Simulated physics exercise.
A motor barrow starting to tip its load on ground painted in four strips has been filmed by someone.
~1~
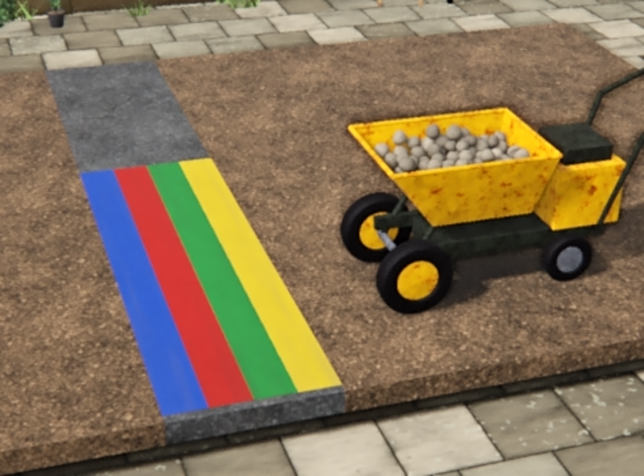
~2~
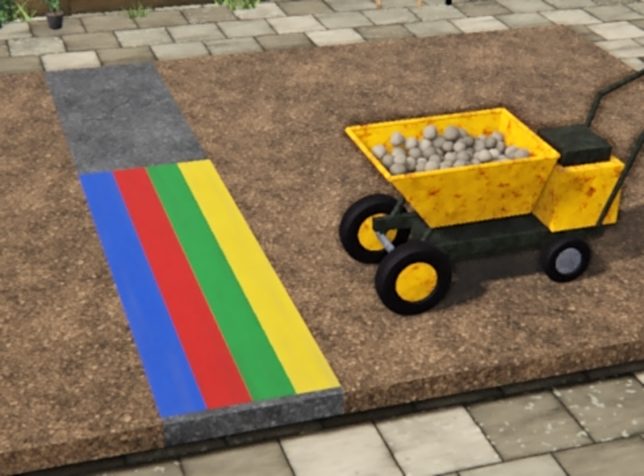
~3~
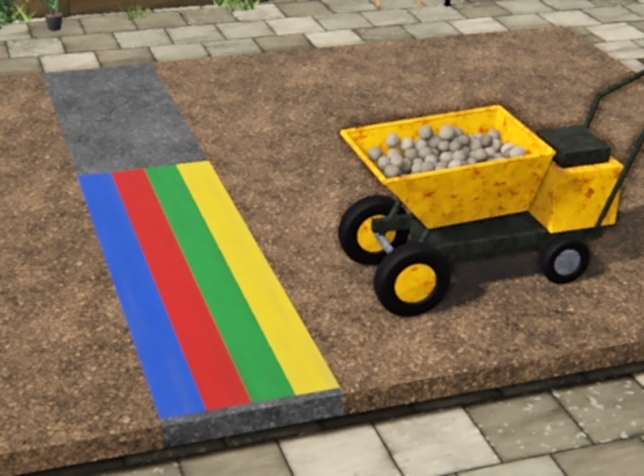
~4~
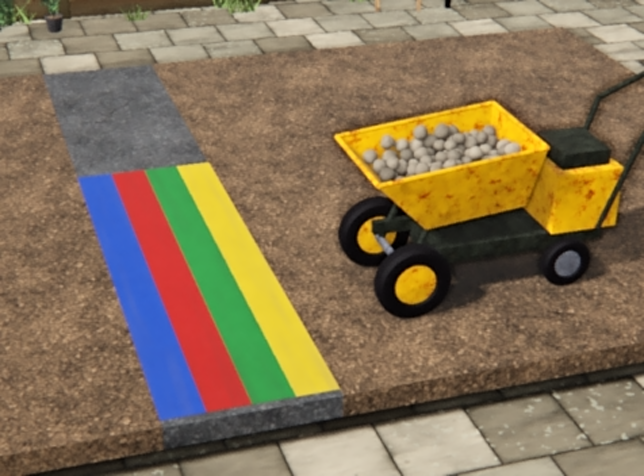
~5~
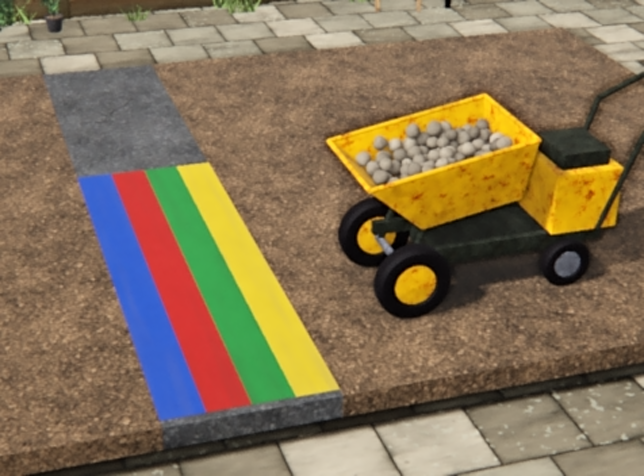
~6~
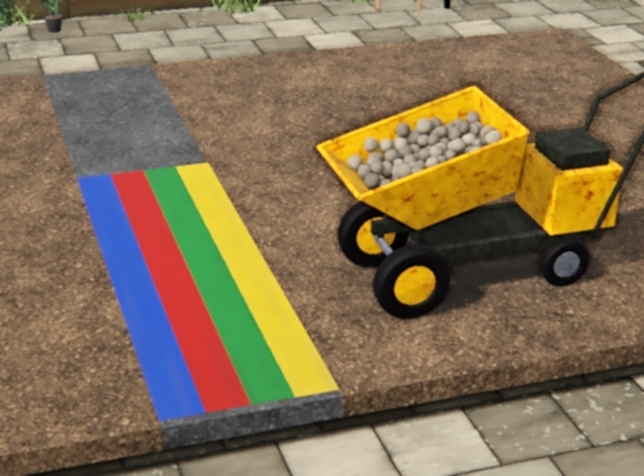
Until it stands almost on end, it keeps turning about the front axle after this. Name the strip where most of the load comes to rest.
Green.
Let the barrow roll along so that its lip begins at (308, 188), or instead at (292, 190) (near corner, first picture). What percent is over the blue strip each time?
First position: Some 30 percent; second position: Some 30 percent.
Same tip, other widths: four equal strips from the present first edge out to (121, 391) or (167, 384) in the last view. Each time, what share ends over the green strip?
The first case gives around 40 %, the second around 30 %.
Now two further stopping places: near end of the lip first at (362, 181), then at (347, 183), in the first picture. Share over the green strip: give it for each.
The first stopping place yields 30 % and the other yields 20 %.
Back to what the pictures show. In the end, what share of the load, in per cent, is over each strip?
So the yellow strip ends with 25 %, the green strip with 35 %, the red strip with 20 % and the blue strip with 10 %.
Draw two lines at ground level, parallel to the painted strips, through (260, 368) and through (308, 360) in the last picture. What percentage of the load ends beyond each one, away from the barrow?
In order, some 50 % then some 90 %.
Shortly afterwards, skip tipped steeply; the whole lot in the skip.
Next, skip tipped right over; the bulk in the skip; a little over the yellow strip; a little over the green strip; only a few over the red strip; only a few falling.
Some moments later, skip tipped right over; a little in the skip; near a quarter over the yellow strip; near a third over the green strip; near a quarter over the red strip; a little over the blue strip; a little off the paint.
In the end, skip tipped right over; a little in the skip; near a quarter over the yellow strip; near a third over the green strip; near a quarter over the red strip; a little over the blue strip; a little off the paint.
